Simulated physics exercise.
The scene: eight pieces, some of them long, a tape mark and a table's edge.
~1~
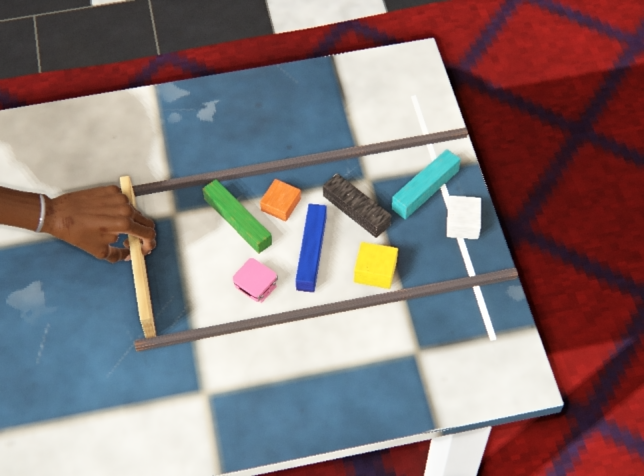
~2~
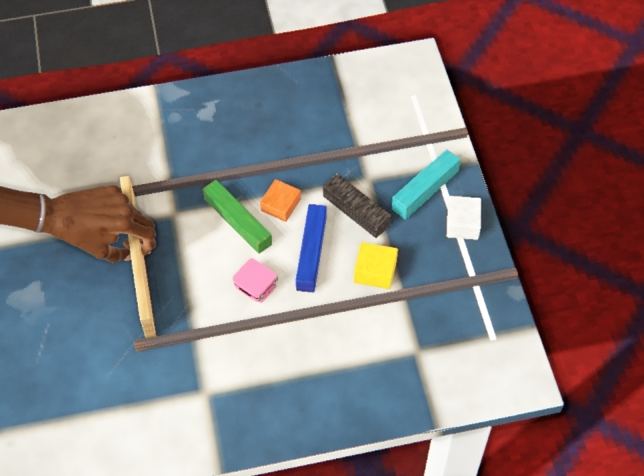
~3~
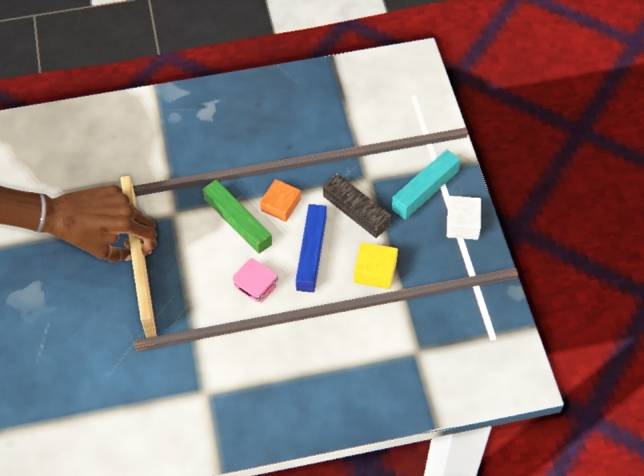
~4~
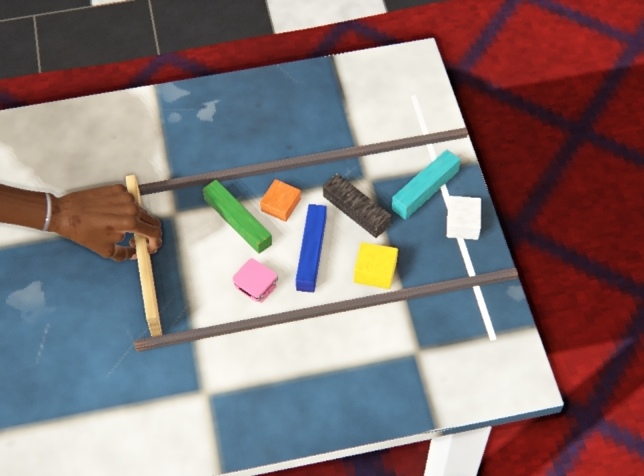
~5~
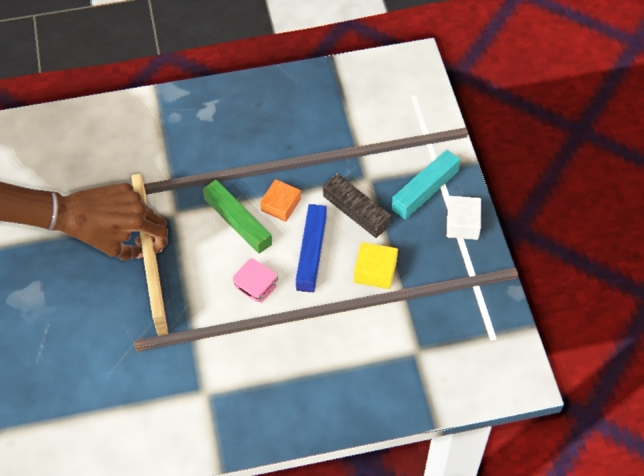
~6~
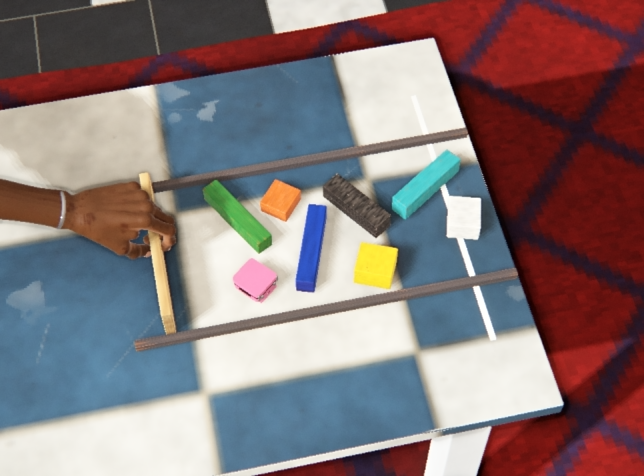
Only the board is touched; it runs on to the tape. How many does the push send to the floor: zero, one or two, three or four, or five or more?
Outcome: The number that fall off is three or four.
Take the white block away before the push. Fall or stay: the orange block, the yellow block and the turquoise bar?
The orange block holds on; the yellow block goes over; the turquoise bar tumbles off.
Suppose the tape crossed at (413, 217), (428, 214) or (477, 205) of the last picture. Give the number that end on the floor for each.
Try by try, 1, 2 and 6.
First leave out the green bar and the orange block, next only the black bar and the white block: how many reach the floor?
Fallen: 3, and 2 in the other try.
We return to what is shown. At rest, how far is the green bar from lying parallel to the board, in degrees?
About 0°.
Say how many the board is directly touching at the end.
The number is 2.
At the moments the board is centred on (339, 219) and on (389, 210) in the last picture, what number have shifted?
By then 7, and 8.
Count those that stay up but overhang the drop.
The number is 2.
Soon after, none off yet; white block at rest near (464, 218); turquoise bar at rest near (426, 184); yellow block at rest near (376, 266).
At rest, the number that fall off is three or four; fallen, black bar, yellow block, turquoise bar and white block.
